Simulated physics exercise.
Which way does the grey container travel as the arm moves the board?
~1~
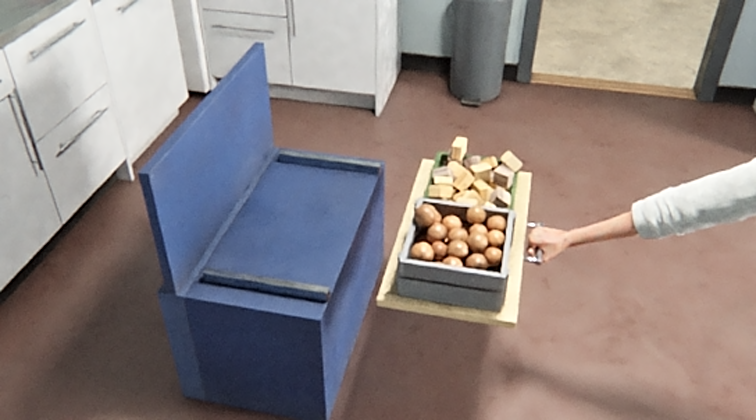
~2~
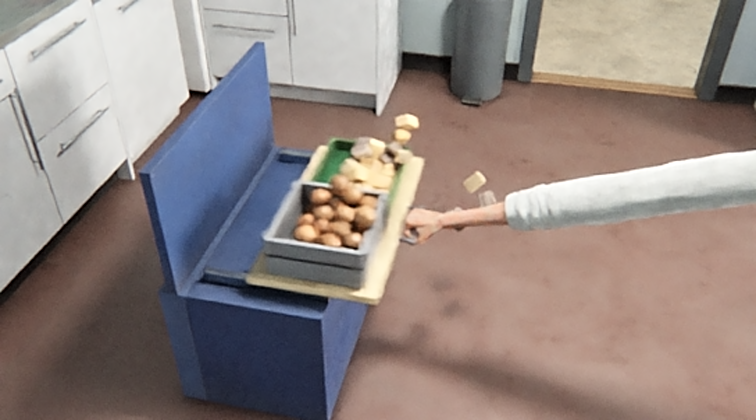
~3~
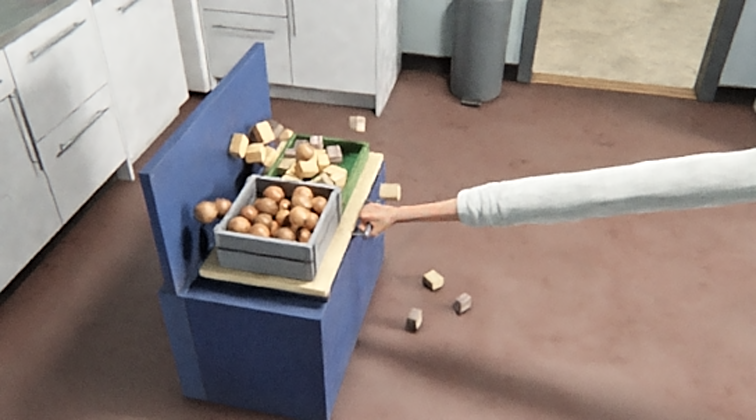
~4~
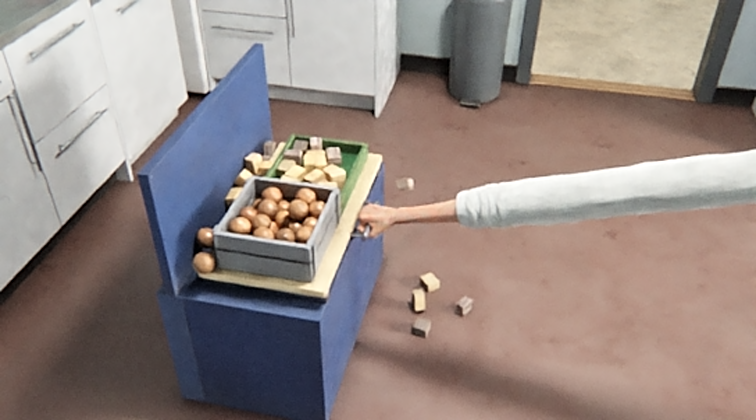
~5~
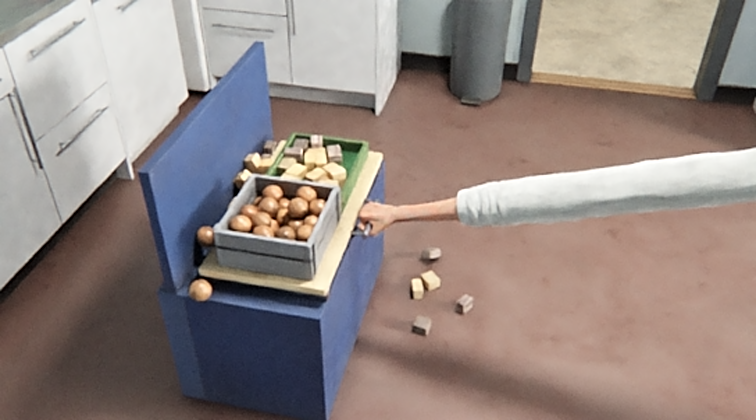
The grey container moves to the left, carried along with the board over the blue bench.
A pale-sleeved arm reaches in from the right of a kitchen with white cabinets and a reddish-brown floor, seen from above, gripping a light wooden board. On the board sit a grey container of round brown onions and, behind it, a green container of timber offcuts, beside a blue bench with a tall back panel. The hand pushes the board left over the bench, and offcuts tumble into the air. The board stops, and offcuts and onions spill toward the back panel while other blocks drop to the floor. Finally the load rests on the bench, with several blocks scattered on the floor at right and an onion near the bench's front edge.
